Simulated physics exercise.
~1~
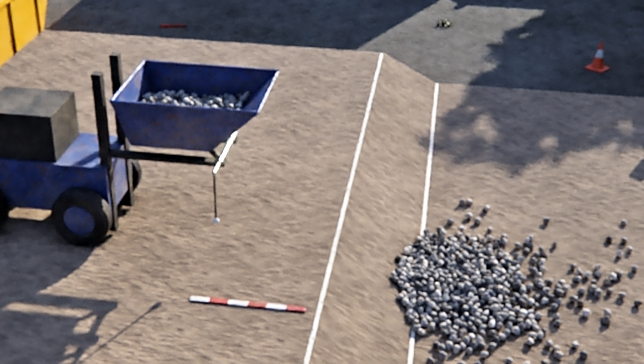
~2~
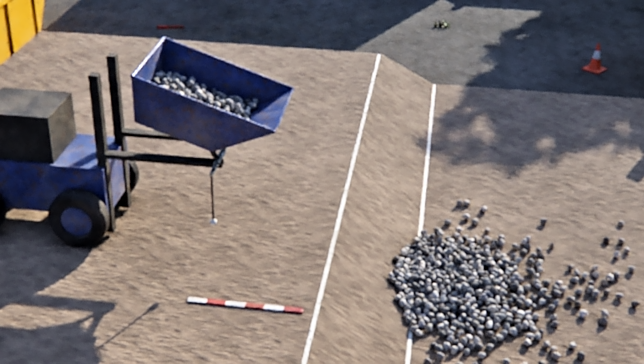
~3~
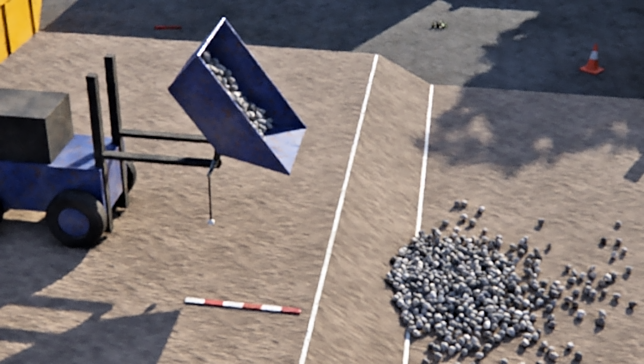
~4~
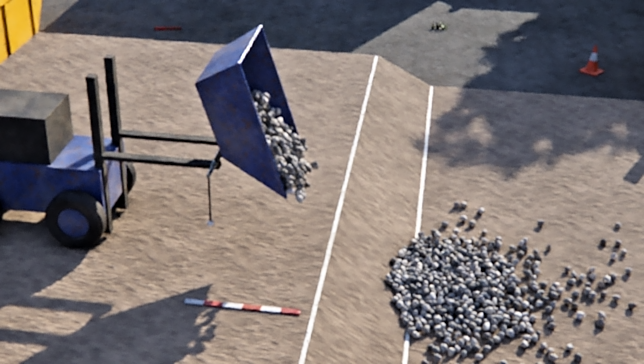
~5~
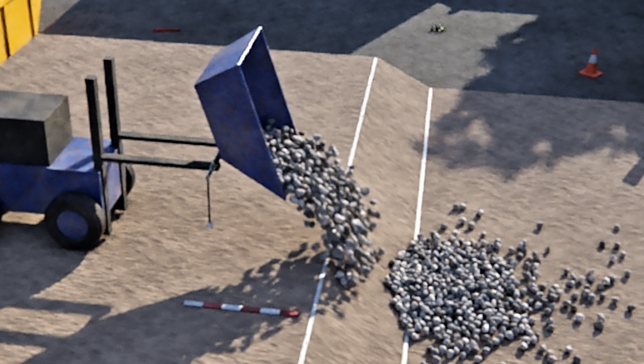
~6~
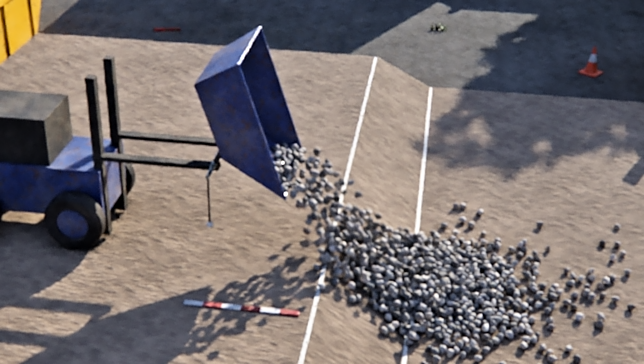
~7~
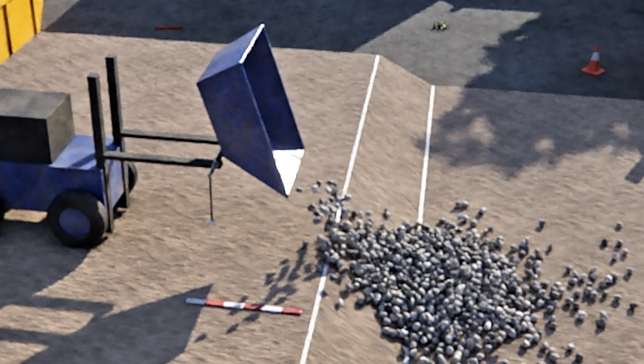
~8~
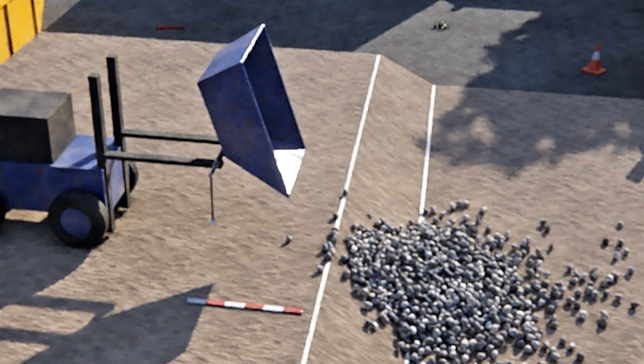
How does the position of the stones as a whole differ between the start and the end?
At the start the stones are split between the blue skip on the left and a pile at the foot of the bank. By the end they are farther right and lower overall, with the skip empty and its load spread over the slope and joined to that pile.
The video shows a blue fork truck tipping its raised skip toward a bank, pouring grey stones onto the slope, where they tumble down and merge with an earlier pile; the skip ends empty and steeply tilted, with stones spread across the slope and its foot.
